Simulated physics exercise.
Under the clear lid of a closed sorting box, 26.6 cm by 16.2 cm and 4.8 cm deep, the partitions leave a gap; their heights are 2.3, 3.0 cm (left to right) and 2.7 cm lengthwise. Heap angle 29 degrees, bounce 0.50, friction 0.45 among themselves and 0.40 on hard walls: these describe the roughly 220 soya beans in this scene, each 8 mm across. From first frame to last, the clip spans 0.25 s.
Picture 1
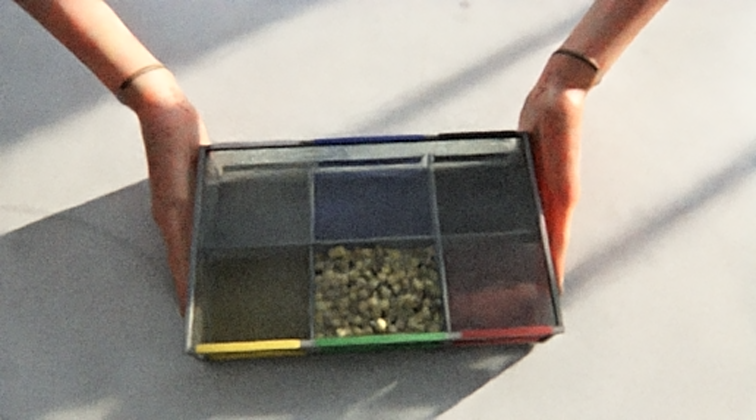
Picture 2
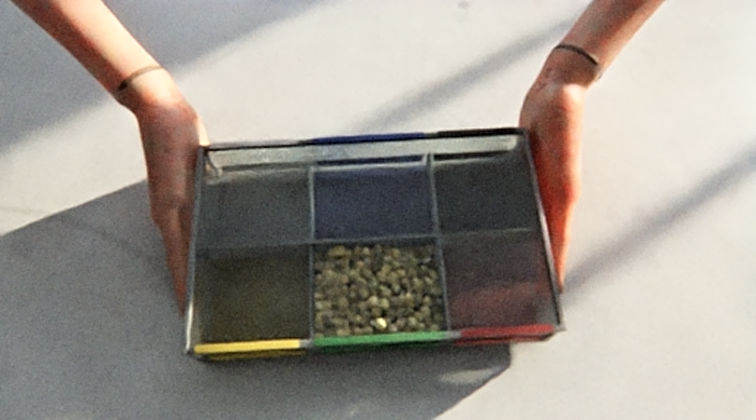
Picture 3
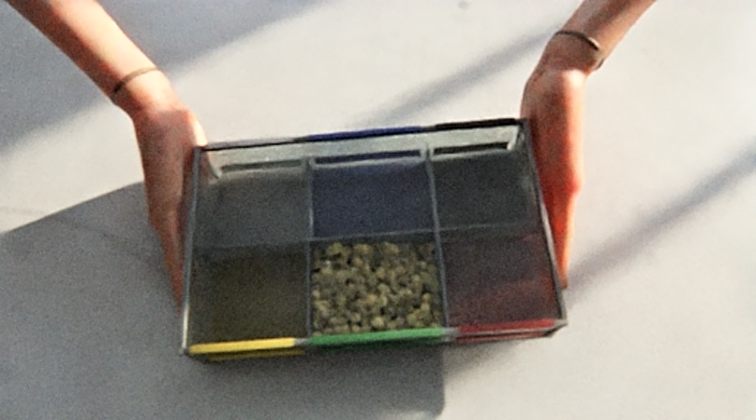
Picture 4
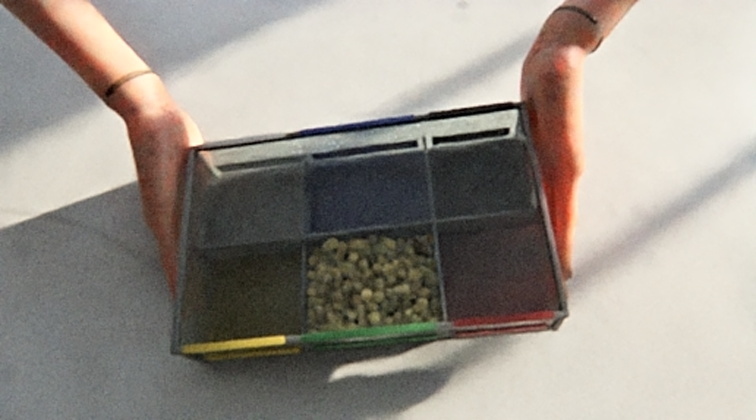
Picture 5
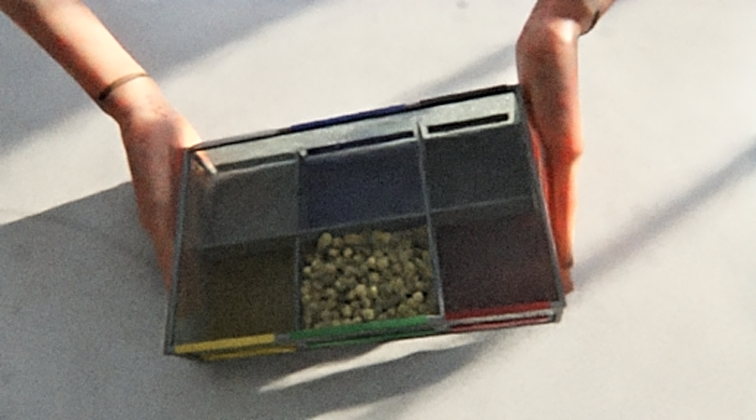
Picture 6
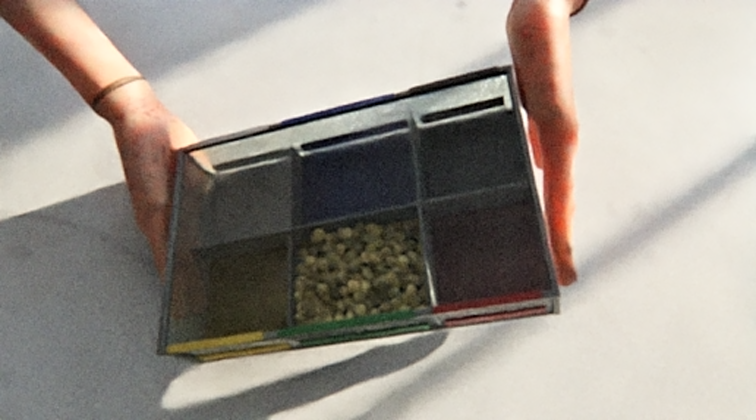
Above a pale surface, two hands slowly tilt a divided box holding small beans.
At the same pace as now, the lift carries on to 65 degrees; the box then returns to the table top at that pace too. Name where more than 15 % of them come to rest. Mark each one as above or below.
Marked: Red compartment below; blue compartment below; green compartment above; yellow compartment above; white compartment below; black compartment below.
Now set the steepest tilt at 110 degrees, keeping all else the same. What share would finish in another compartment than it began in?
About 100 per cent.
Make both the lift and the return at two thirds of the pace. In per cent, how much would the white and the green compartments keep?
Final split: White = 0 %, green = 75 %.
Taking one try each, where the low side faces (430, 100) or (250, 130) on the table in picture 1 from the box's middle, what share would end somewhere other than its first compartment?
Approximately 25 percent, then 30 percent.
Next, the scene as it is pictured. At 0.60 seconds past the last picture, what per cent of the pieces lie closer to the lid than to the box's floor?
Roughly 30 per cent.
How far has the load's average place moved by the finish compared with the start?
I'd put it at close to 5.5 cm.
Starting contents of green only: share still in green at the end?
Some 70 per cent.
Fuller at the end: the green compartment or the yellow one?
Go with green, that one ends with more.
Then, 0.60 s after the last picture, tilt 63 degrees; green 80 %, yellow 20 %.
Then, 0.99 s after the last picture, tilt 27 degrees; green 65 %, yellow 30 %, white 5 %.
Then, 1.48 s after the last picture, tilt 0 degrees; green 65 %, yellow 30 %, white 5 %.
In the end, red 0 %, blue 0 %, green 65 %, yellow 30 %, white 5 %, black 0 %.
